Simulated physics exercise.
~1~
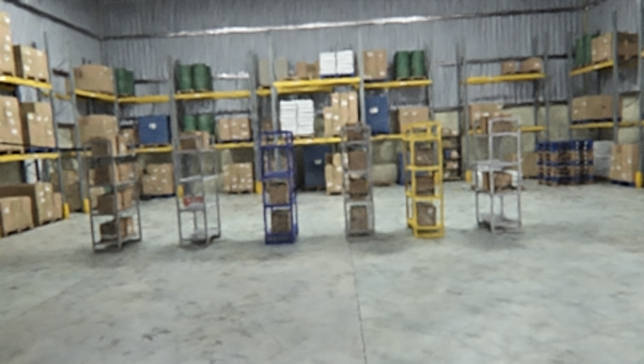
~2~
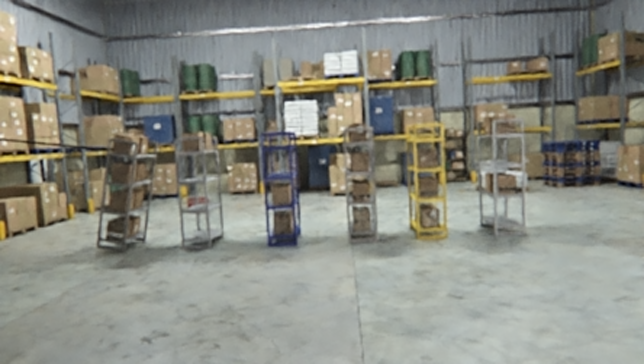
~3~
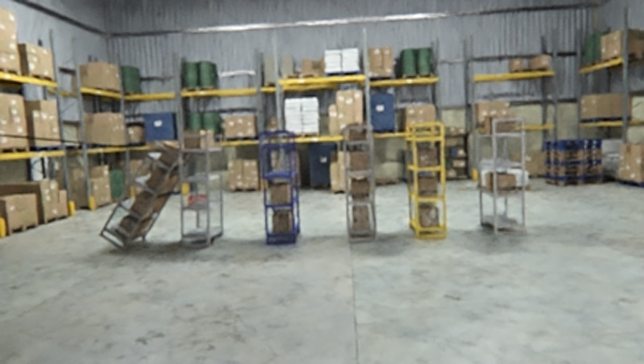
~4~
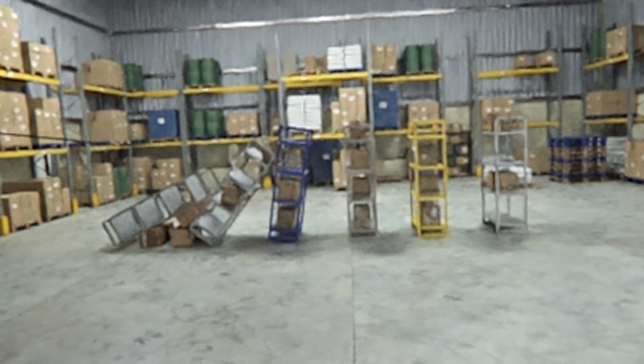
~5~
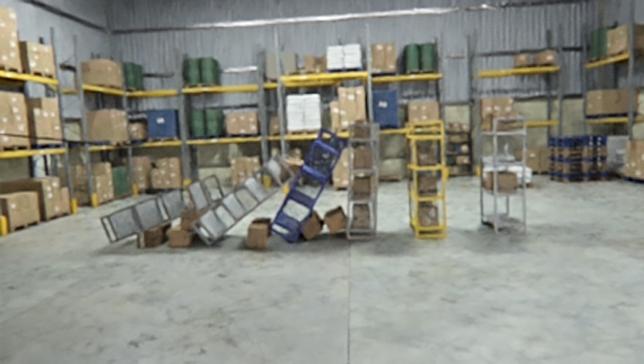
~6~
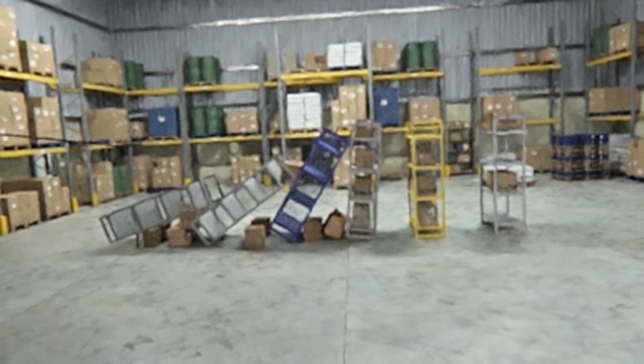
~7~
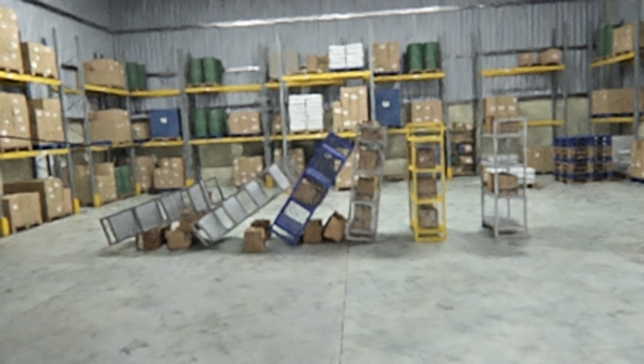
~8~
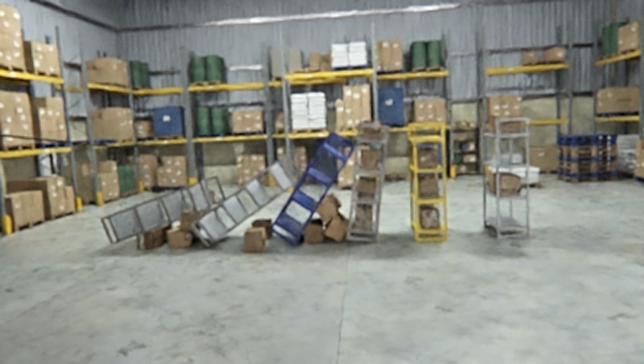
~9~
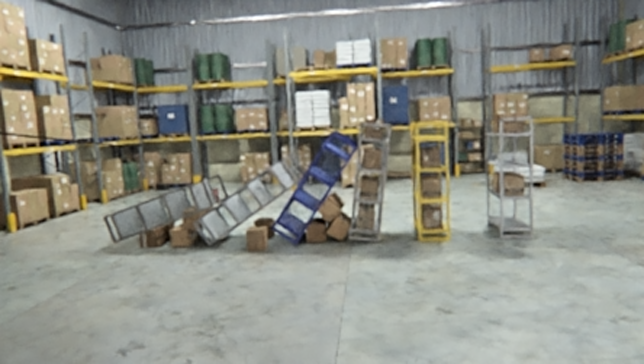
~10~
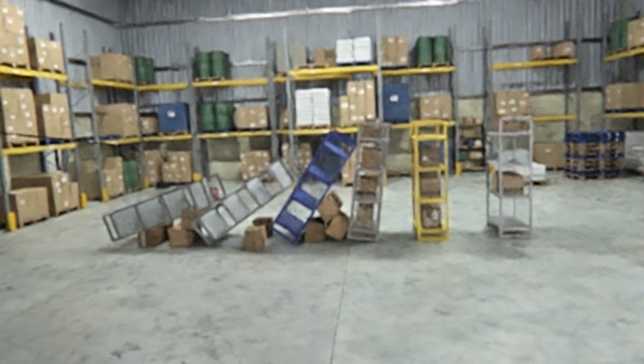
Warehouse shelving row toppling rightward from the left, cartons spilling, blue bay coming to rest against a grey one, yellow still upright.
